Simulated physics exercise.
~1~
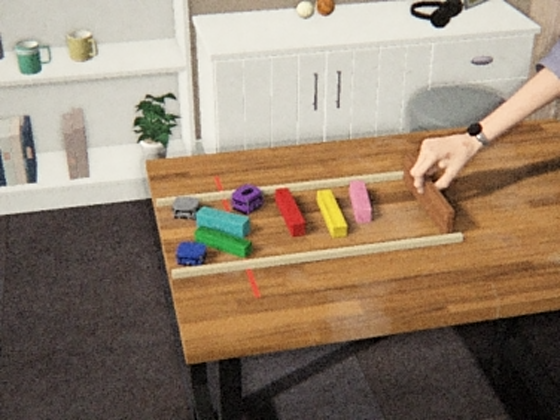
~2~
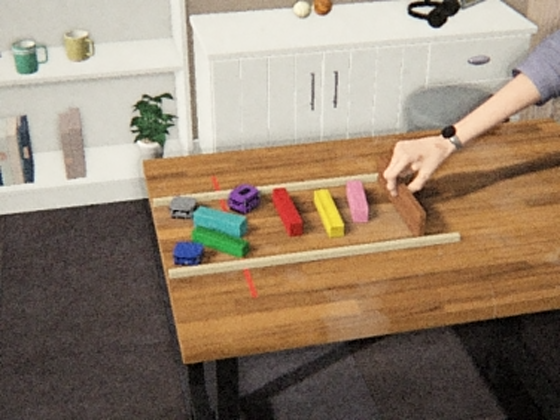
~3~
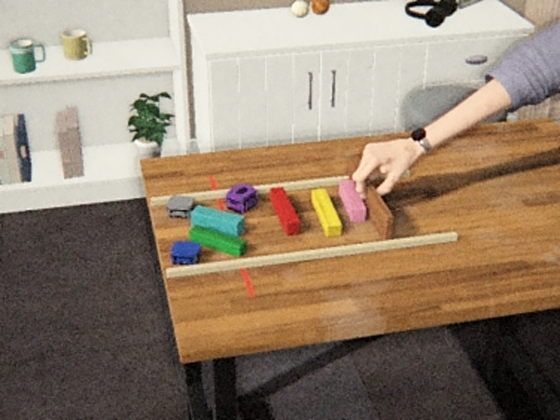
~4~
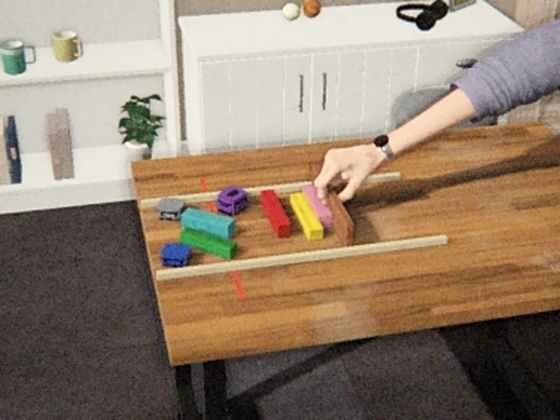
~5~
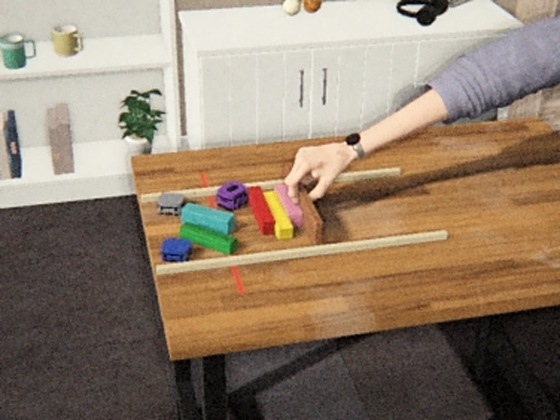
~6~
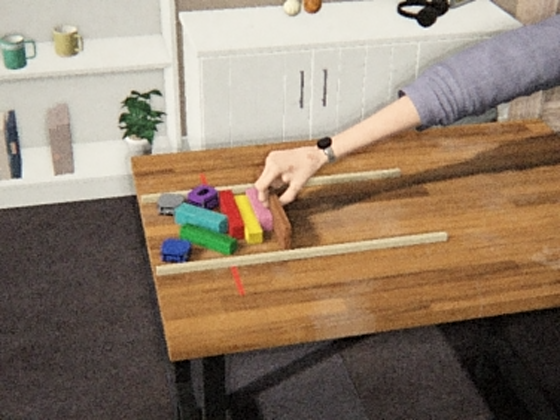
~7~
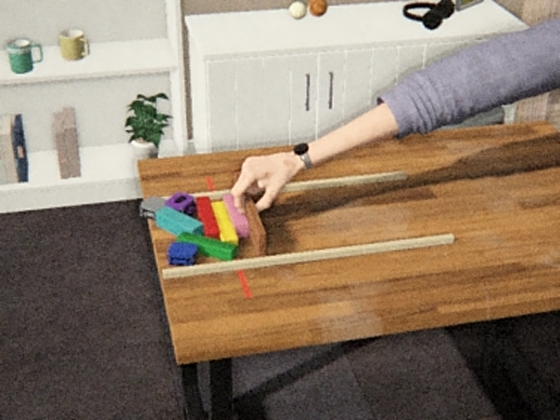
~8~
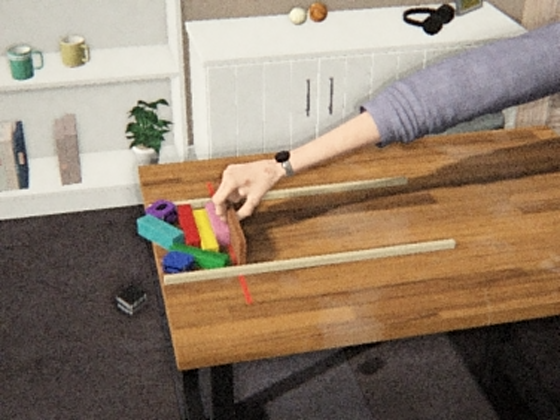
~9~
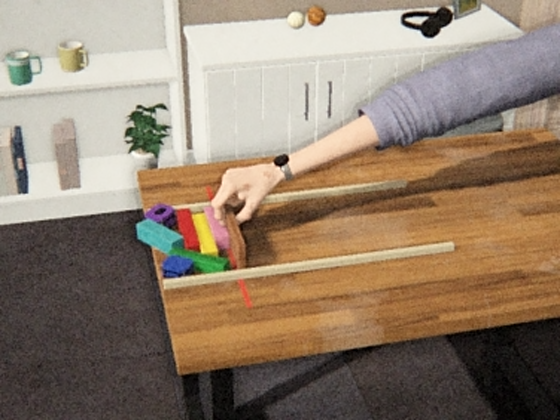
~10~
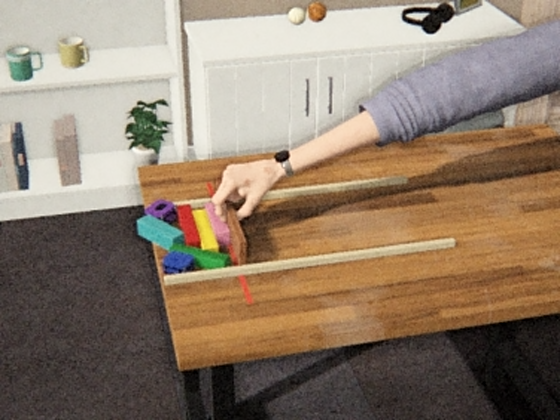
On a wooden tabletop, a hand pushing a brown board left, bunching colourful blocks between rails until a grey piece falls off.
